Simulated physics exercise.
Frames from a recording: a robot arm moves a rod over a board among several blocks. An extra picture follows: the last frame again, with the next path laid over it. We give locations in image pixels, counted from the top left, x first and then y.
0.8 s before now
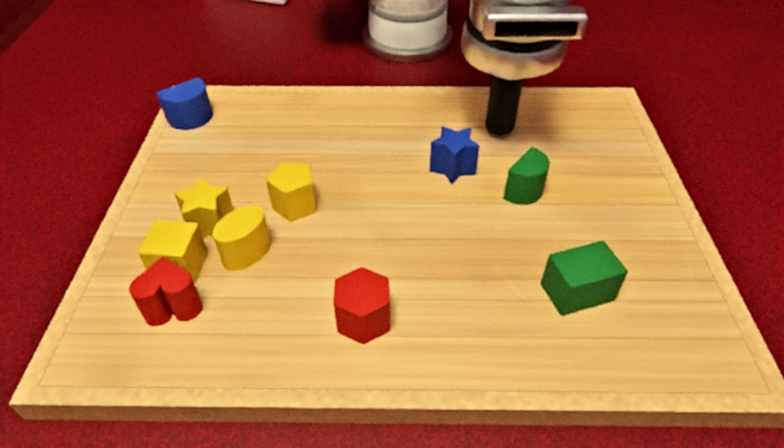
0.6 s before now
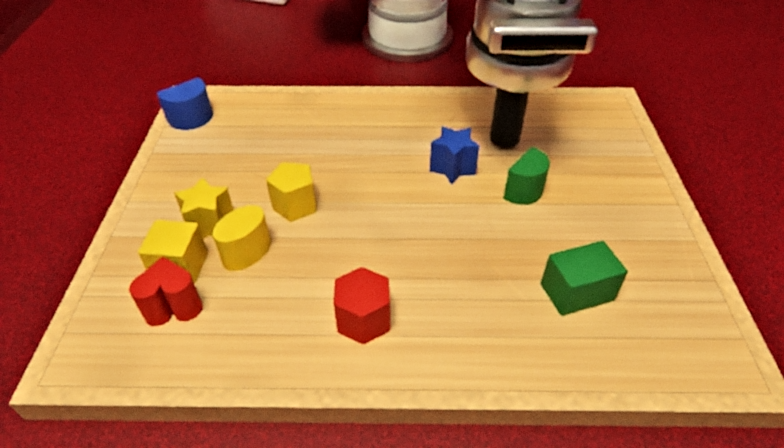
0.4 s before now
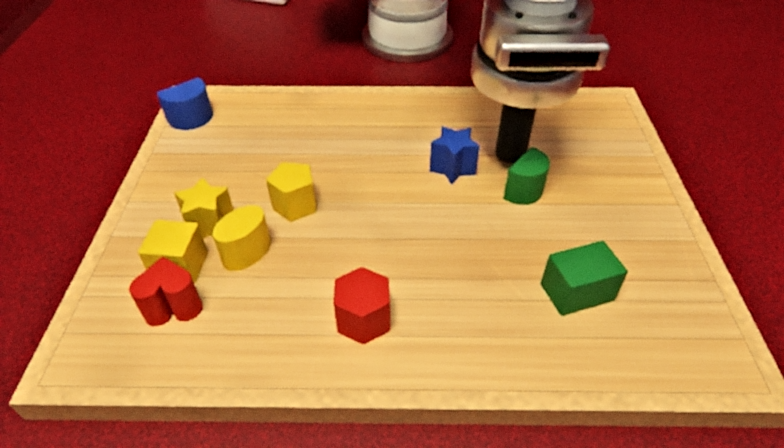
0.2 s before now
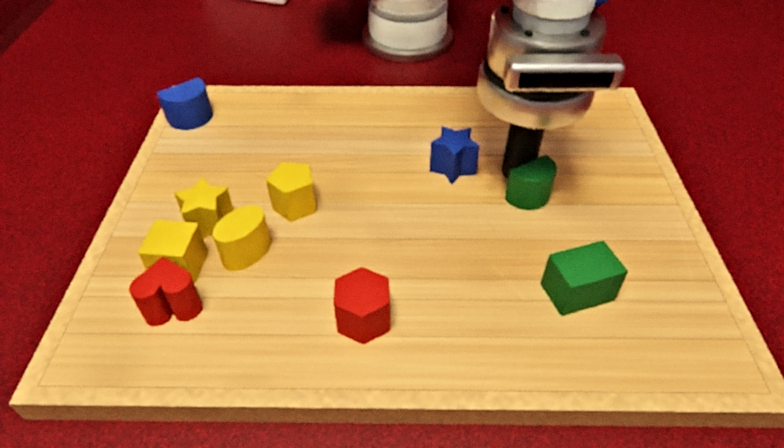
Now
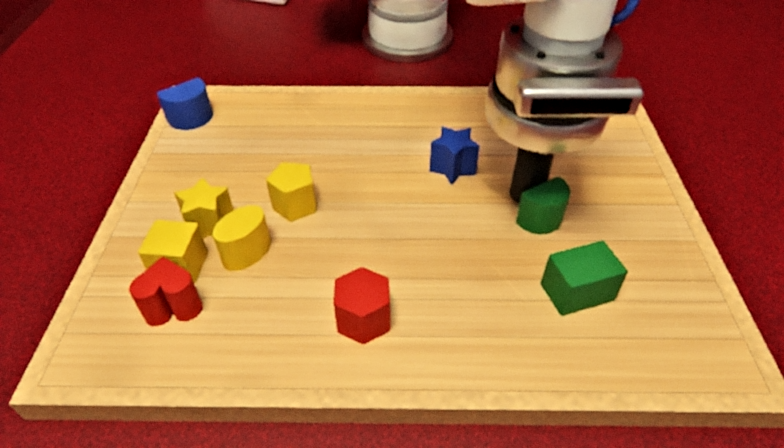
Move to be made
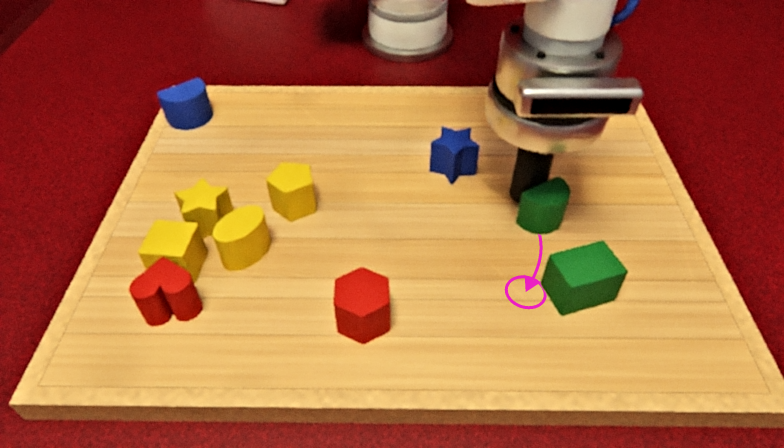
A robot arm lowers its black rod down the board and pushes the green half-round block.
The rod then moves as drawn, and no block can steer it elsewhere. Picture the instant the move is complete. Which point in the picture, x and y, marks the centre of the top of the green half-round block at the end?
Its top middle will sit at (584, 242).
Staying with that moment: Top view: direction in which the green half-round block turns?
Looking down on the board, it turns counter-clockwise.
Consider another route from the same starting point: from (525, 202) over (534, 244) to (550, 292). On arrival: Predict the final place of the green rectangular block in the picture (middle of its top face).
It should be at (610, 282) by then.
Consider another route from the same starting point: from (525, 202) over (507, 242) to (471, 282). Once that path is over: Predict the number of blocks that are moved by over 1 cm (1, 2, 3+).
Once the path ends, one block will have shifted.
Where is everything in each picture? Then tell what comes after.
In the first picture, rod tip (500, 126); block tops, blue star block (456, 139); green half-round block (532, 163); green rectangular block (588, 263).
In the second picture, rod (505, 139); blocks unchanged.
In the third picture, rod (511, 154); blocks unchanged.
In the fourth picture, rod (518, 173); green half-round block (537, 169).
In the fifth picture, rod (526, 195); blue star block (456, 139); green half-round block (550, 192); green rectangular block (588, 263).
Path on the board, from (525, 202) through (538, 230) and (539, 261) to (526, 292).
On the path given first. One third of the way, rod (541, 224); green half-round block (569, 222).
Two thirds of the way, rod (541, 255); green half-round block (583, 241), turned 30° anticlockwise; green rectangular block (600, 277), turned 15° clockwise.
At the end, rod (528, 285); blue star block in place; green half-round block (584, 242), turned 30° anticlockwise; green rectangular block (601, 278), turned 15° clockwise.
